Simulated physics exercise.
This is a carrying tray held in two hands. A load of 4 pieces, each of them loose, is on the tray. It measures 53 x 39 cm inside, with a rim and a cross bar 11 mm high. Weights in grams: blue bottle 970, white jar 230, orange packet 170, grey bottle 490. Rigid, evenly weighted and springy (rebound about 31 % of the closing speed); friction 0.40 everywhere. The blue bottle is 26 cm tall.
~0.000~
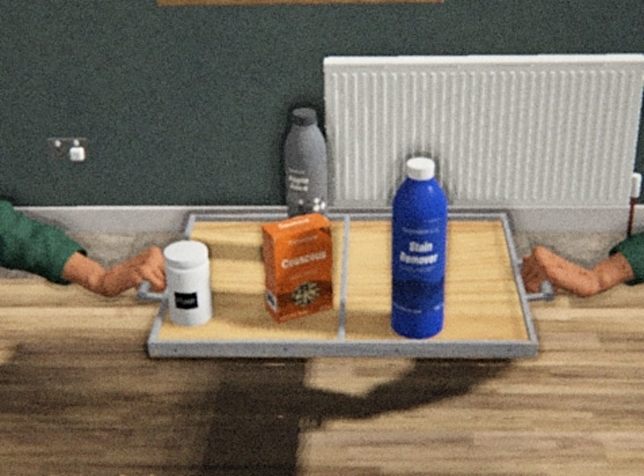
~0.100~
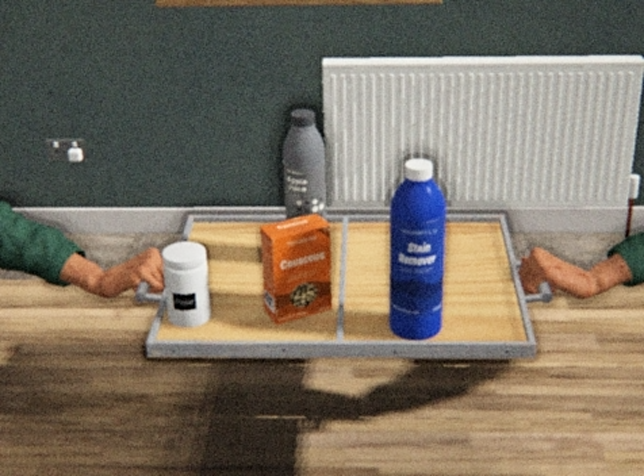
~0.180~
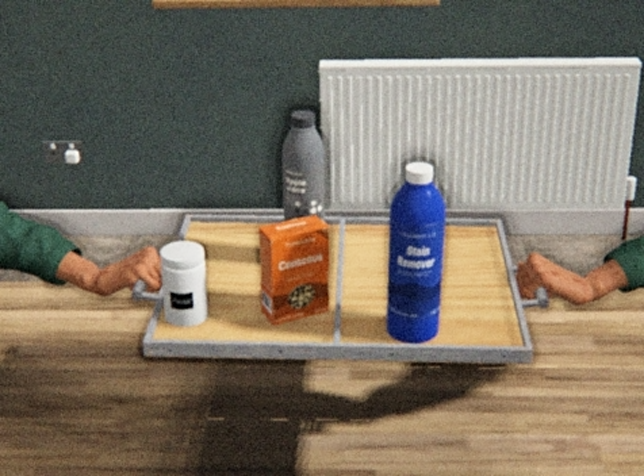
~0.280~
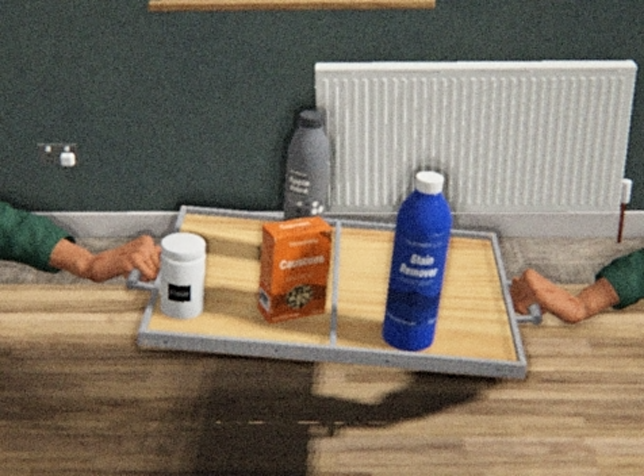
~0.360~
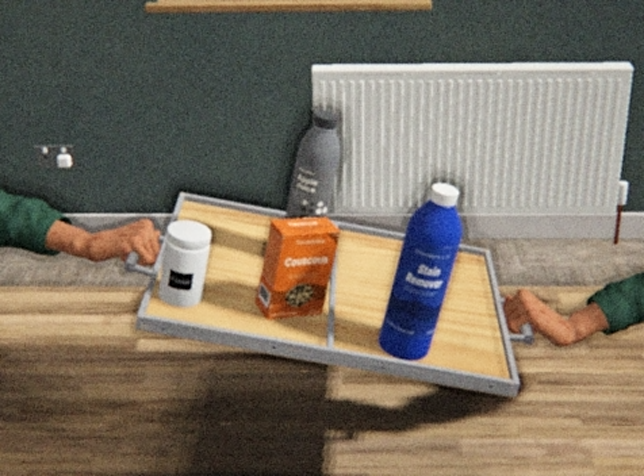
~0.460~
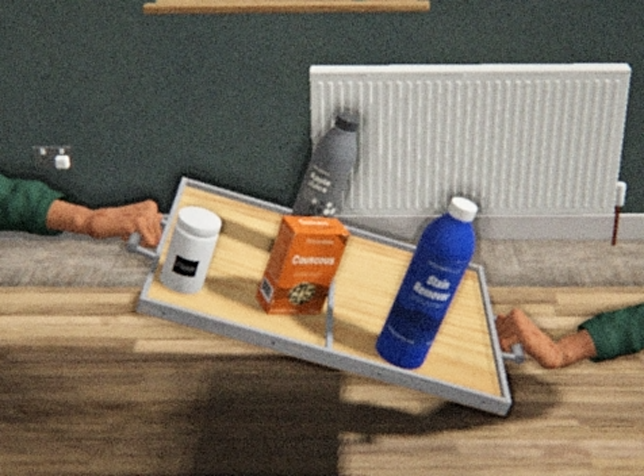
In a green-walled room, two hands tilt a tray of four containers down to the right.
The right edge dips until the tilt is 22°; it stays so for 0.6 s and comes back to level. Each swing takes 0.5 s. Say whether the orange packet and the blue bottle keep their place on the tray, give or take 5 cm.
The orange packet holds its spot; the blue bottle gets shifted.
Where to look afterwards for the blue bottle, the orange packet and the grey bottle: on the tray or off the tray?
The blue bottle finishes off the tray; the orange packet ends on the tray; the grey bottle ends on the tray.
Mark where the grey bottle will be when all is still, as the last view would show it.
Near (441, 248).
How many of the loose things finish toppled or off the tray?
In all, 2.
Around 0.76 s, tray at 22°, right edge down; blue bottle tipped 38° against what carries it near (488, 310); grey bottle tipped 68° against what carries it; white jar shifted 2 cm.
Around 0.86 s, tray at 22°, right edge down; blue bottle now off the tray; grey bottle on its side; white jar shifted 3 cm.
Around 1.06 s, tray at 22°, right edge down; grey bottle on its side; white jar shifted 5 cm.
Around 1.46 s, tray at 10°, right edge down; grey bottle on its side; white jar shifted 9 cm.
Finally (2.2 s), off the tray, blue bottle; on their side or leaning hard on the tray, grey bottle; not toppled but over 5 cm from the start, white jar; orange packet still in place (within 5 cm). Final places as that camera would see them, orange packet near (290, 276).
